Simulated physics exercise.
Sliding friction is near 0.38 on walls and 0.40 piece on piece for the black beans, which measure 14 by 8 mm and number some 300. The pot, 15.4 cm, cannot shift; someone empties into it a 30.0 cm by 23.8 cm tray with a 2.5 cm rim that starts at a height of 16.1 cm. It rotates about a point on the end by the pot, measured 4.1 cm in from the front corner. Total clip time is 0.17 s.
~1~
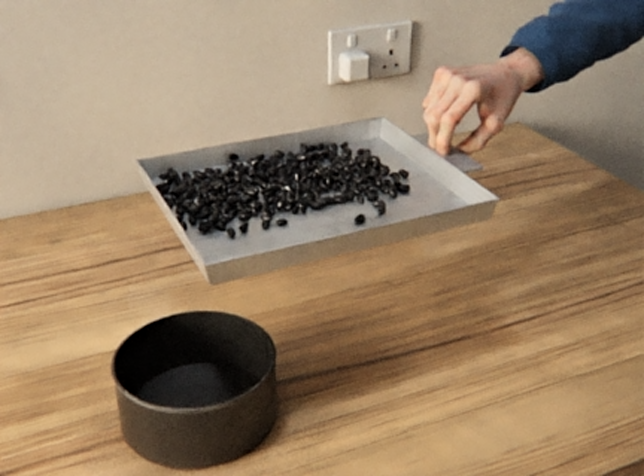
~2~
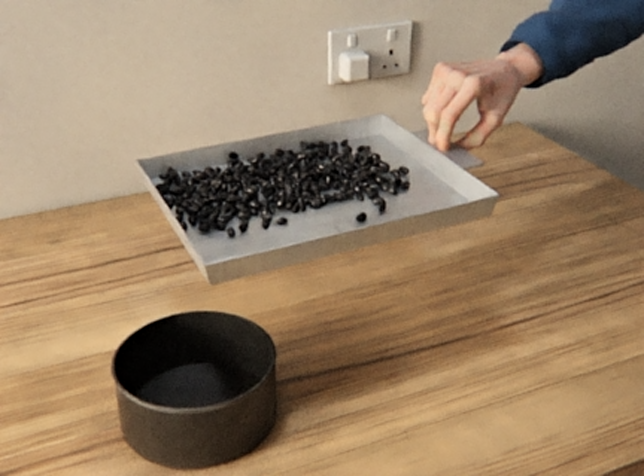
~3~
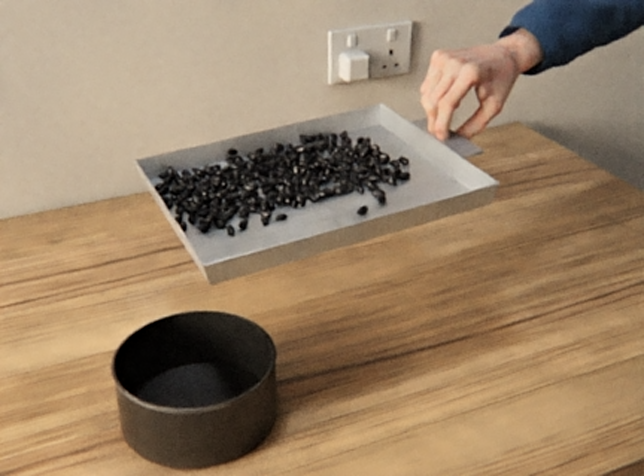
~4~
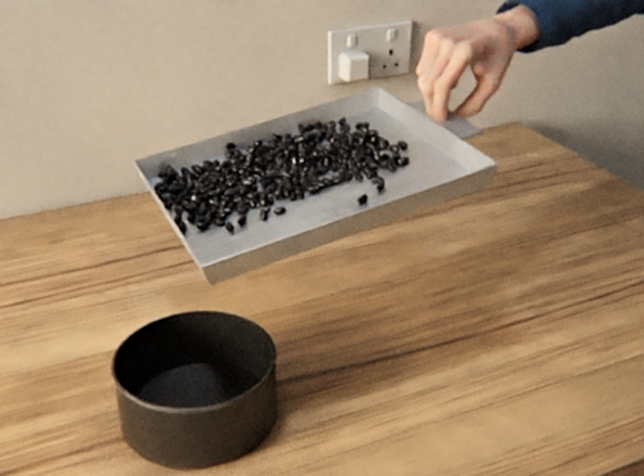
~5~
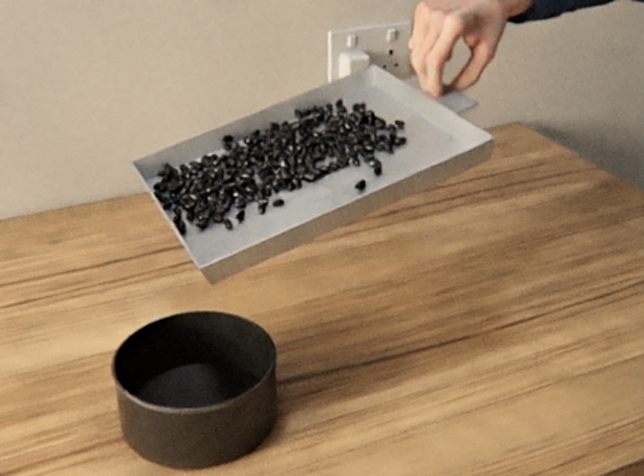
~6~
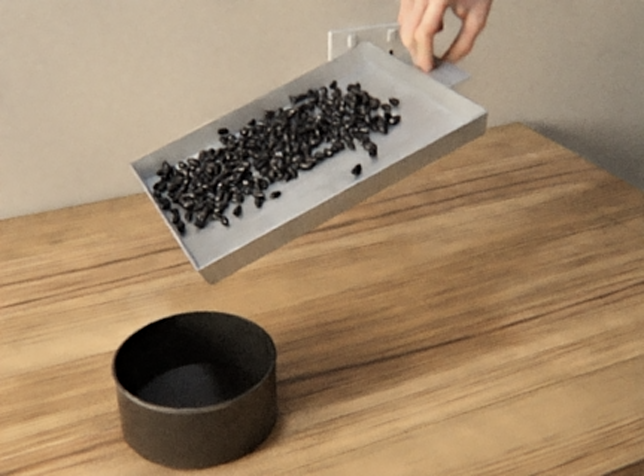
A wooden tabletop stands against a plain beige wall with a white power socket, seen from slightly above by a still camera. A shallow silver-grey tray scattered with small, shiny black pieces is held by a blue-sleeved hand at the right, above and behind a round black pot at lower left. The hand lifts the tray's right end, slowly at first and then more steeply, tilting it down toward the left while the pieces stay spread across it.
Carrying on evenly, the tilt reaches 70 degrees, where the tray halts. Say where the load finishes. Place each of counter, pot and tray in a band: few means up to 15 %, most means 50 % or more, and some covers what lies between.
Counter: Most; pot: Few; tray: Some.
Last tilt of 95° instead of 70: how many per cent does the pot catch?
It would be near 10 per cent.
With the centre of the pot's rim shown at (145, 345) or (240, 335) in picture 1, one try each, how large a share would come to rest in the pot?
About 20 and 0 per cent.
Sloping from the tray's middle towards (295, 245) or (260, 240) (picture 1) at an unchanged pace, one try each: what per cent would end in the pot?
First try: About 35 percent; second try: About 45 percent.
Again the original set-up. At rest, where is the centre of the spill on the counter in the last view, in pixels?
Around (9, 377).
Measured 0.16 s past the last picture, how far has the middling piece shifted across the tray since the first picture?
I'd say close to 1 centimetres.
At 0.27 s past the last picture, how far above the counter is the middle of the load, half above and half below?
About 22 cm.
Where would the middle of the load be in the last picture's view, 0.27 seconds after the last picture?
(181, 150) or thereabouts.
Then, 0.16 s after the last picture, tilt 47 degrees; the tray holds 100 %, the pot 0 %.
Then, 0.27 s after the last picture, tilt 65 degrees; the tray holds 100 %, the pot 0 %.
Then, 0.50 s after the last picture, tilt 70 degrees; the tray holds 40 %, the pot 0 %.
In the end, counter 60 %, pot 5 %, tray 35 %.
